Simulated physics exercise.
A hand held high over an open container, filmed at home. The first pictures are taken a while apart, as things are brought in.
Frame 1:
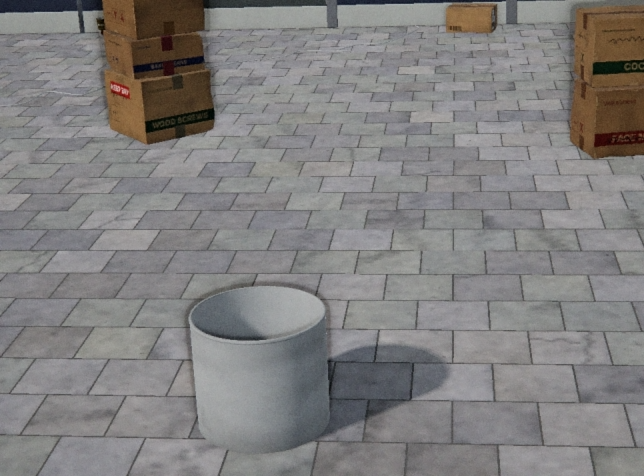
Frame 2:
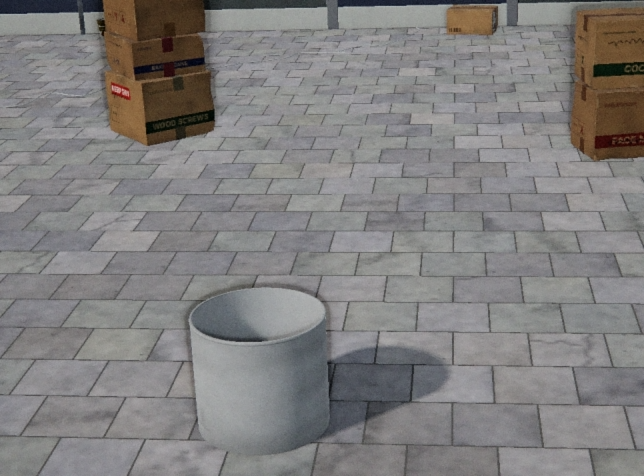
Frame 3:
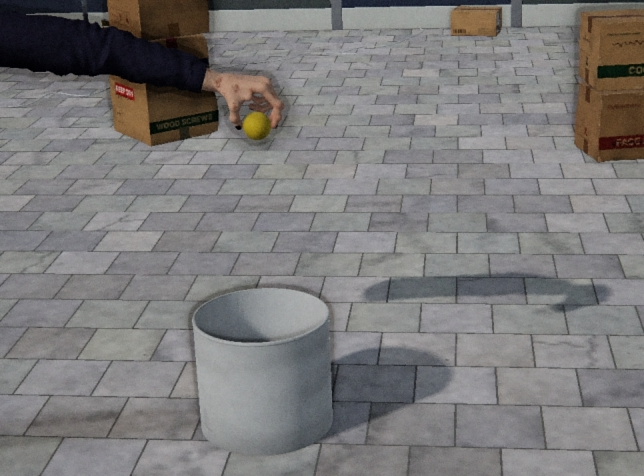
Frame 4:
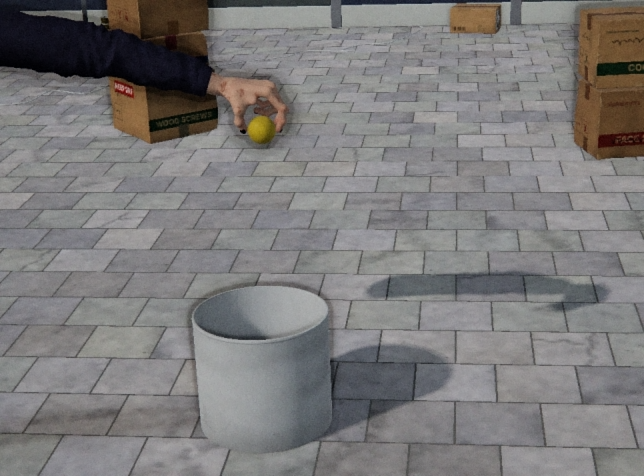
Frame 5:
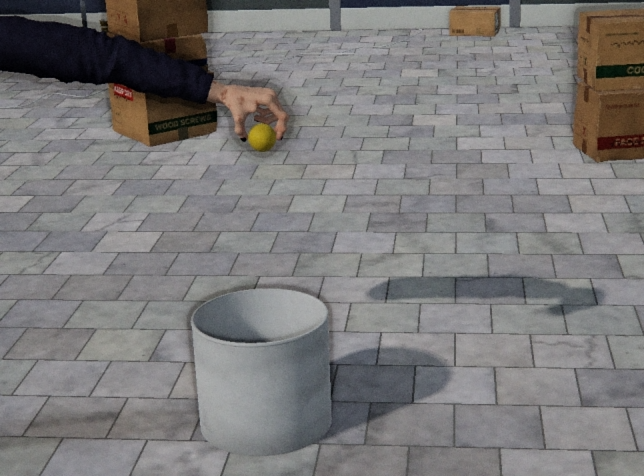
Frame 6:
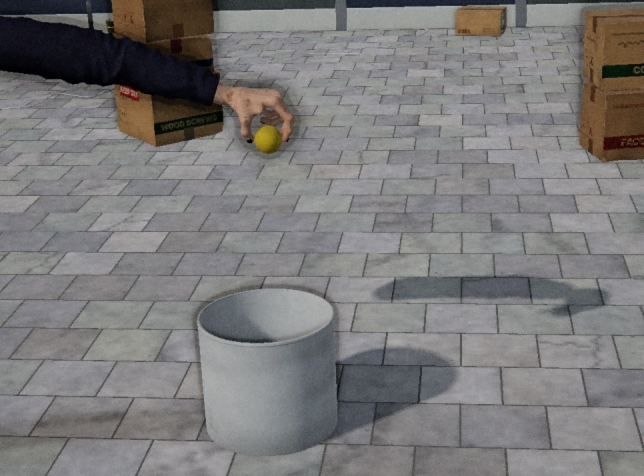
A hand in a dark sleeve, absent at first, is in view from the left holding a small yellow lemon, and it lowers the fruit slightly and edges right while the view shifts very slightly. A pale grey, open bucket stands below on grey paving, its shadow to the right, seen from above at an angle. Brown cardboard boxes sit stacked at the upper left and right, with a small one at the back.
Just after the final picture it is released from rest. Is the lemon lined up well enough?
In the end, well, the lemon makes it in.
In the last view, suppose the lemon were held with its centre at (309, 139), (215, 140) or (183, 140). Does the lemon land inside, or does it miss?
In the first case it falls in, in the second it falls in, in the third it does not go in.
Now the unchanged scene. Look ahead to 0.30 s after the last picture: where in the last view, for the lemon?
Its middle should be about (276, 283).
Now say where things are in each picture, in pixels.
The first picture shows bucket (261, 367).
The second picture shows bucket (261, 368).
The third picture shows still on the way; lemon (257, 126); bucket (264, 369).
The fourth picture shows still on the way; lemon (262, 130); bucket (264, 367).
The fifth picture shows still on the way; lemon (262, 138); bucket (263, 369).
The sixth picture shows in place, still held; lemon (268, 139); bucket (269, 369).
Then, 0.18 s after the last picture, lemon moved about its own width near (271, 183).
Then, 0.30 s after the last picture, lemon falling near (276, 283).
Then, 0.40 s after the last picture, lemon falling near (283, 404).
At rest, the lemon lands inside, near (284, 408).
